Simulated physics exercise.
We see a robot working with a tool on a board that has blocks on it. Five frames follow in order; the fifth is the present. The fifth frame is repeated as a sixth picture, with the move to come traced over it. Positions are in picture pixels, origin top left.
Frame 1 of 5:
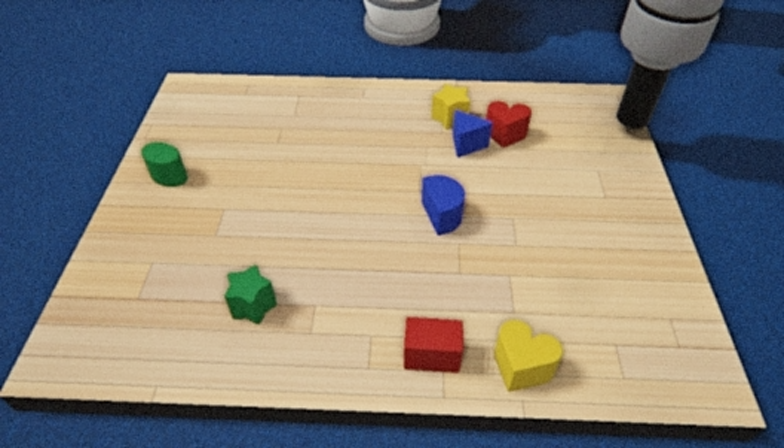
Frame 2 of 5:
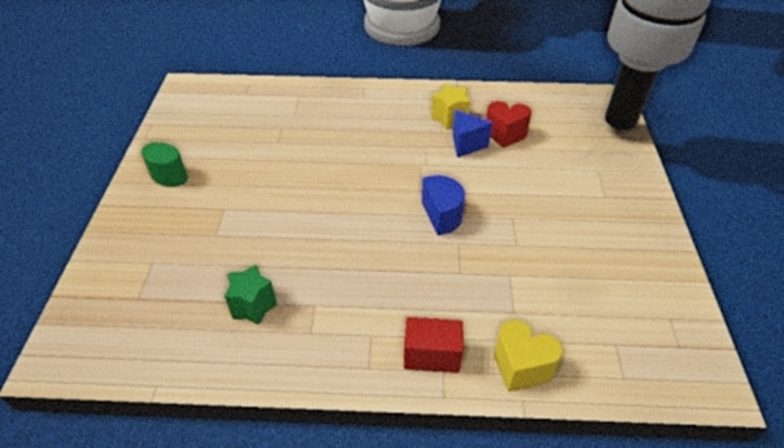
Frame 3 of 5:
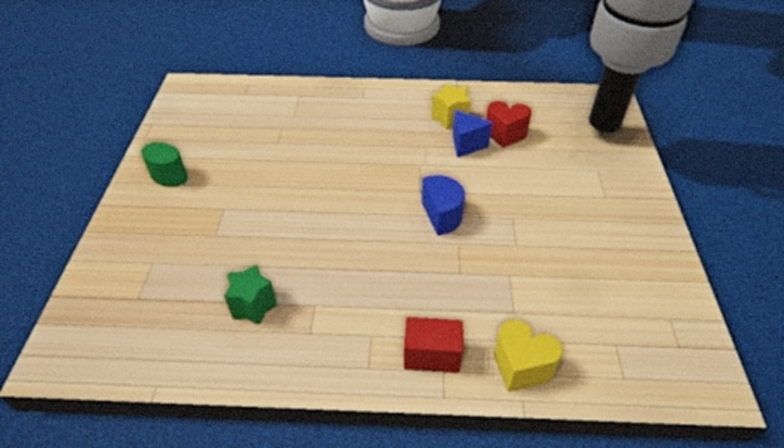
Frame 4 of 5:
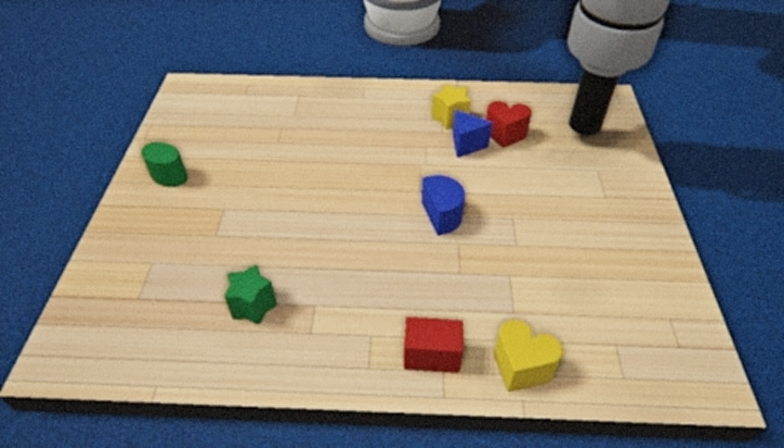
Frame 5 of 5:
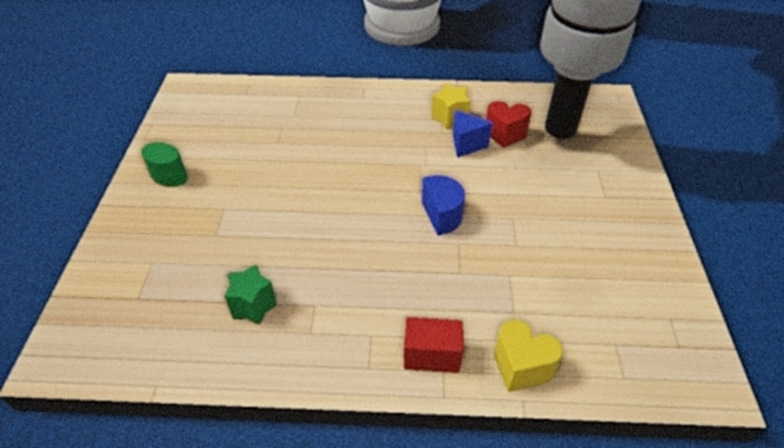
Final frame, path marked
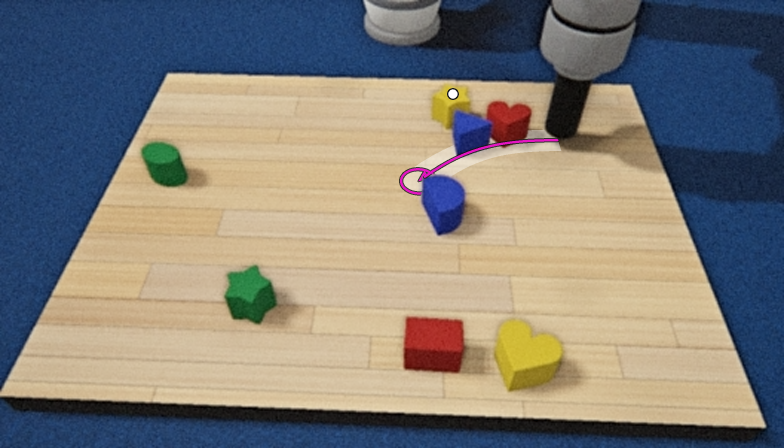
A robot arm with a dark, rod-like tool stands at the upper right of a pale wooden board on a blue surface, seen from above at an angle. A yellow star, blue triangle and red heart cluster near the top, a blue half-round block below, green pieces left, and a red block and yellow heart at the bottom. The tool slides left toward the red heart, while the blocks and view stay still.
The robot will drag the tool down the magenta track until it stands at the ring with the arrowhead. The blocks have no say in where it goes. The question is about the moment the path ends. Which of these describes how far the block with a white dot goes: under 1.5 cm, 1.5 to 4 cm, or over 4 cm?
Verdict: From 1.5 to 4 cm.
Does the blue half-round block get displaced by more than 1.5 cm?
No, that is not how it ends up.
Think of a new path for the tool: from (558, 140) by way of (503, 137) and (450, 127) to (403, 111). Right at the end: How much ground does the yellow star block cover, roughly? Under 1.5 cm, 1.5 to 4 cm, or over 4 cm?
Over 4 cm.
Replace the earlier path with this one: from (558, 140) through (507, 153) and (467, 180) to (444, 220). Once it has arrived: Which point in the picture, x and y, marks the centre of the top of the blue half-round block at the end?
It should be at about (427, 222).
The line goes from (558, 140) through (506, 143) and (459, 157) to (419, 181); the dot is on the yellow star block.
On the path given first. One third of the way, tool at (506, 133); yellow star block at (443, 91), turned 15° clockwise; blue triangular piece at (462, 124); red heart-shaped block at (475, 109), turned 15° anticlockwise.
Two thirds of the way, tool at (459, 147); yellow star block at (435, 87), turned 40° clockwise; blue triangular piece at (430, 127), turned 55° clockwise; red heart-shaped block at (454, 110).
At the end, tool at (419, 171); blue half-round block unmoved; yellow star block at (435, 87), turned 40° clockwise; blue triangular piece at (416, 131), turned 115° clockwise; red heart-shaped block at (454, 110).
